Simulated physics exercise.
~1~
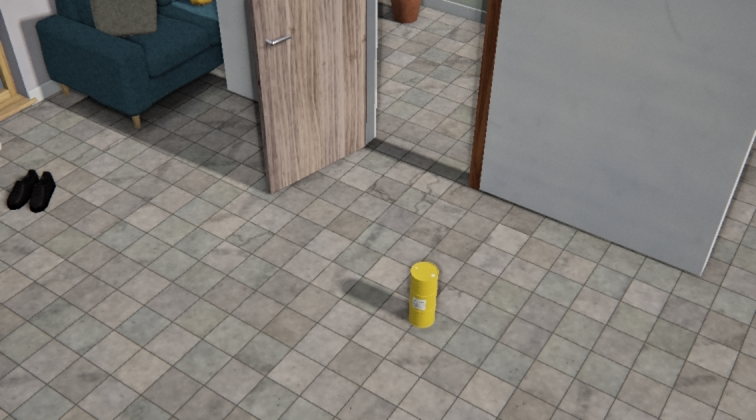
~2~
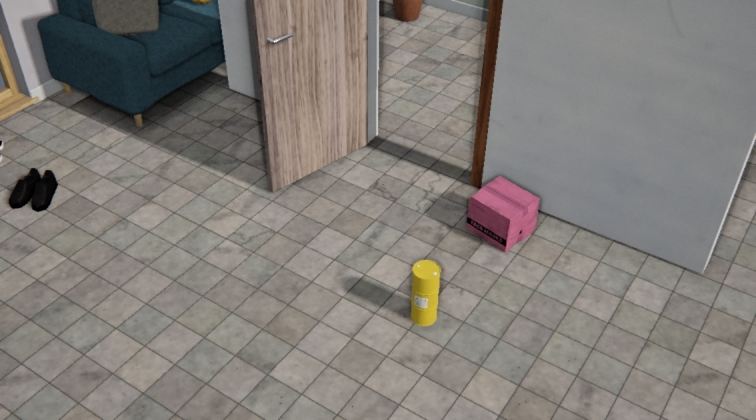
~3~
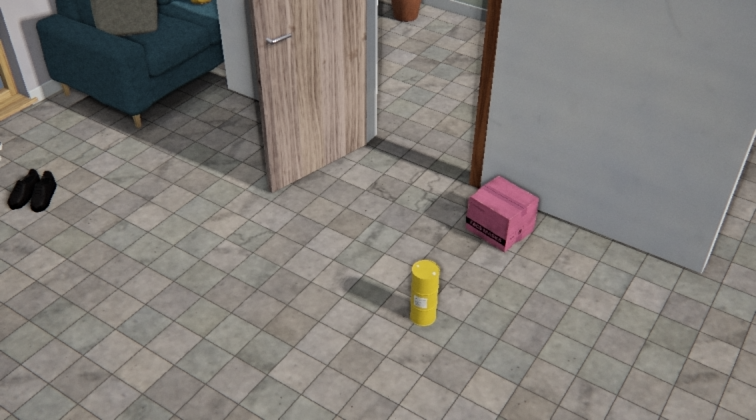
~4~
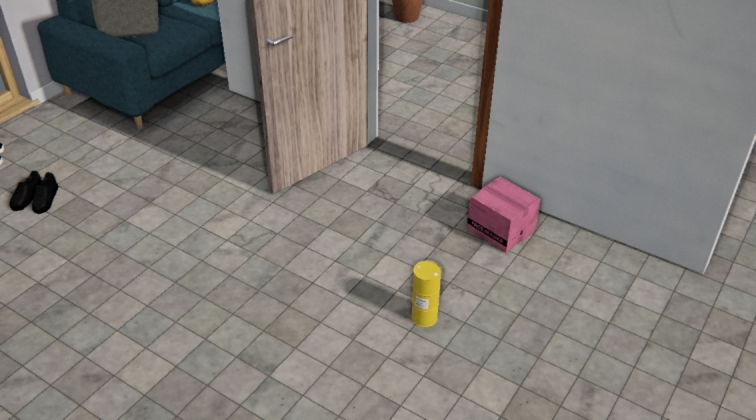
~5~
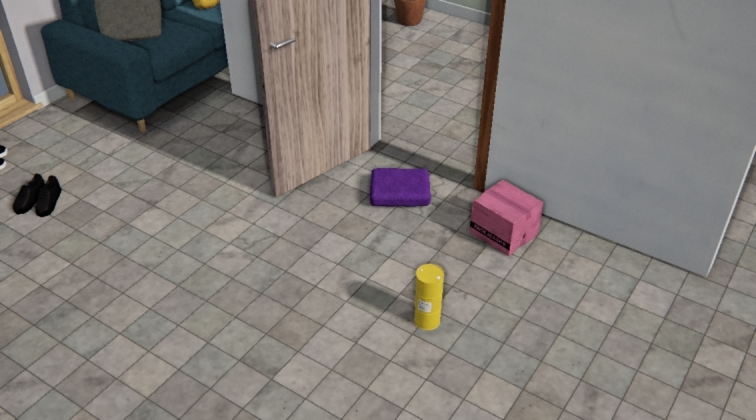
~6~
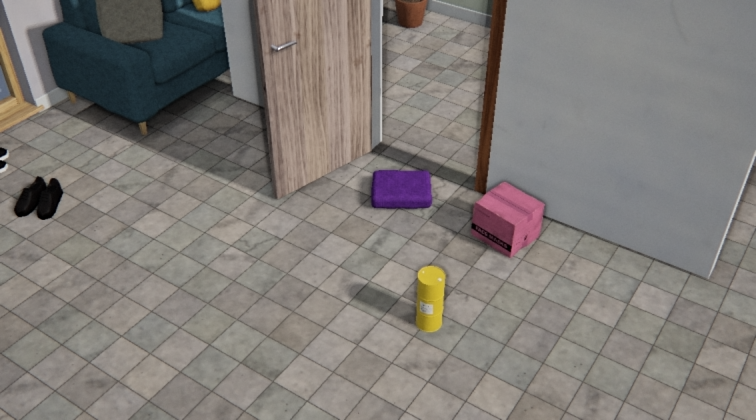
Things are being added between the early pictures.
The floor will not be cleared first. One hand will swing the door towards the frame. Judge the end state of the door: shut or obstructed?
Most likely it will leave a gap.
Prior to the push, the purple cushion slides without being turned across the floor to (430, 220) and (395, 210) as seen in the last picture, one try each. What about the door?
1: Swings home; 2: Stays ajar.
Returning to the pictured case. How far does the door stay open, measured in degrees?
Some 30°.
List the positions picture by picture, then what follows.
In the first picture, door wide open and still; yellow canister (423, 295).
In the second picture, door wide open and still; yellow canister (425, 293); pink box (502, 214).
In the third picture, door wide open and still; yellow canister (424, 293); pink box (502, 214).
In the fourth picture, door wide open and still; yellow canister (426, 294); pink box (503, 214).
In the fifth picture, door wide open and still; yellow canister (429, 298); pink box (506, 218).
In the sixth picture, door wide open and still; purple cushion (401, 189); yellow canister (430, 300).
Then, 0.80 s later than the last frame, open by 81°.
Then, 1.30 s later than the last frame, open by 52°; purple cushion moved a little near (409, 188).
Then, 1.50 s later than the last frame, open by 40°; purple cushion moved a little near (425, 185).
Then, 1.70 s later than the last frame, open by 28°; purple cushion moved about its own width near (439, 180).
When it is over, open by 28°; moved from the start, purple cushion; the other 2 as before. End places, in pixels of the last picture, purple cushion near (440, 179).
